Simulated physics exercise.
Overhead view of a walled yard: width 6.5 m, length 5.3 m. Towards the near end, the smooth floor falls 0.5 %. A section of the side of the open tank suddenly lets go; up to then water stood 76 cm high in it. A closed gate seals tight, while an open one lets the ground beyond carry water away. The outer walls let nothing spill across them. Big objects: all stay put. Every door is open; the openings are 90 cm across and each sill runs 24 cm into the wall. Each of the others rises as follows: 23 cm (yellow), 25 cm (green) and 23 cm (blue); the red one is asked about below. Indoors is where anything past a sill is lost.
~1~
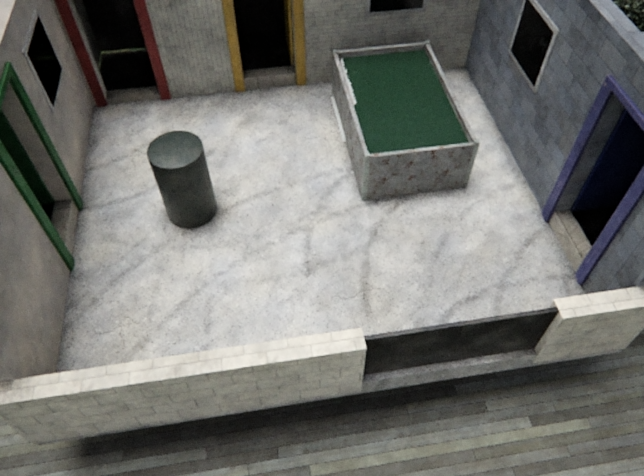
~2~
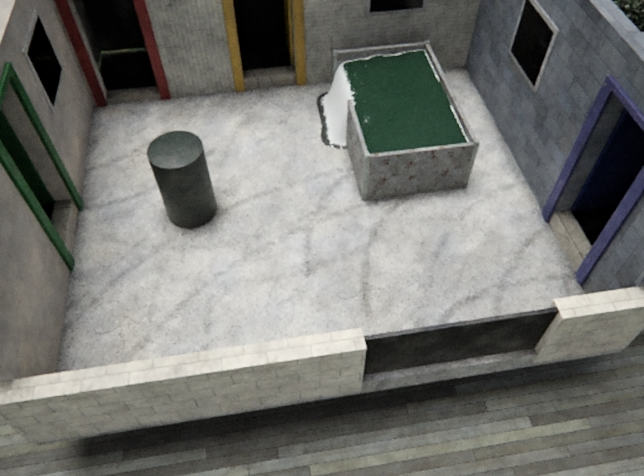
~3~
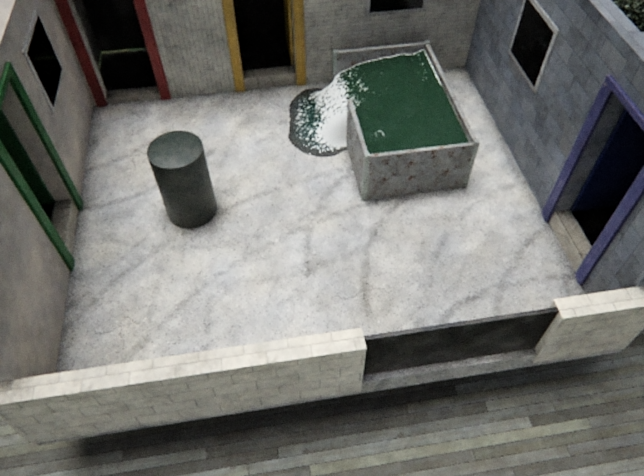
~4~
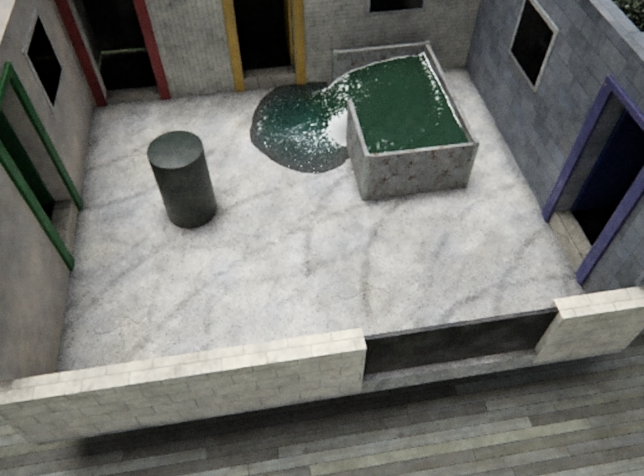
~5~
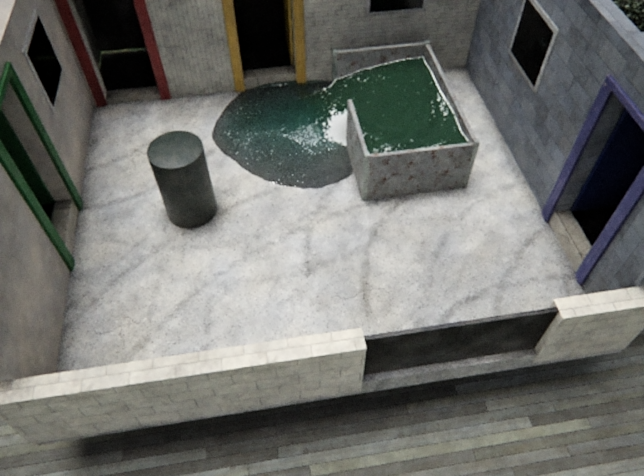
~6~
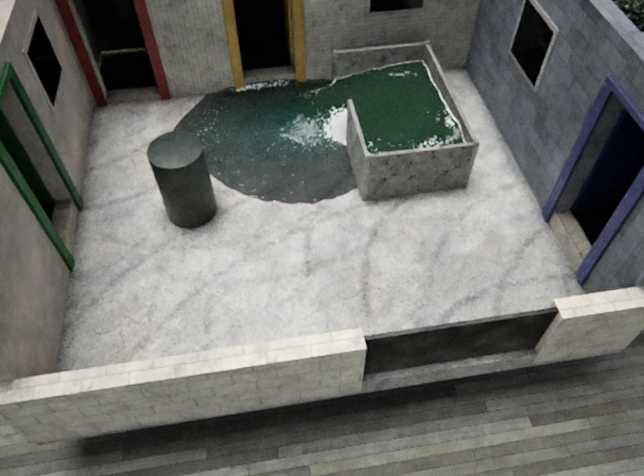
In a walled yard, green water pours from an open tank's left side and spreads leftward.
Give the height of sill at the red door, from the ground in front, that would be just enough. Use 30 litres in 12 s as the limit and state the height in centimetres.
Close to 23 cm.
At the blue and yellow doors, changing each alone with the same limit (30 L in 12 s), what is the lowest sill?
About 9.0 cm at blue and 20 cm at yellow.
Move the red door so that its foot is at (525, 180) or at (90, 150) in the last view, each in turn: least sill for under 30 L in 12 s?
7.5 and 30 cm.
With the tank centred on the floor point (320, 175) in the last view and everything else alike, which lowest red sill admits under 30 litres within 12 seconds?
Then roughly 29 cm.
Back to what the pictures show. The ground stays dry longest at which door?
Answer: Blue.
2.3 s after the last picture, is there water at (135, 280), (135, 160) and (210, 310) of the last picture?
Listed order - soaked through, soaked through, soaked through.
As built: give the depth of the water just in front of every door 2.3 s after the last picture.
Red door 23 cm, yellow door 17 cm, green door 18 cm, blue door 0 cm.
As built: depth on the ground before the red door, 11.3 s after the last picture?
Lab note: Depth approx. 5.0 cm.
Then, 0.7 s after the last picture water covers 35 % of the floor, deepest (48 cm) near (94, 108); 12 cm at the red door, 0 litres in over its 10 cm sill.
Then, 2.3 s after the last picture water covers 50 % of the floor, deepest (32 cm) near (135, 147); 23 cm at the red door, 56 litres in over its 10 cm sill.
Then, 11.3 s after the last picture water covers 100 % of the floor, deepest (14 cm) near (433, 310); 5 cm at the red door, 194 litres in over its 10 cm sill.
At the red door as built, the water peaked near 23 cm, 2.3 s after the last picture.
Run again over the same 12 s with other heights there, 47 litres in over 20.5 cm, 14 litres over 27.5 cm. The limit of 30 litres is kept from about 23 cm up.
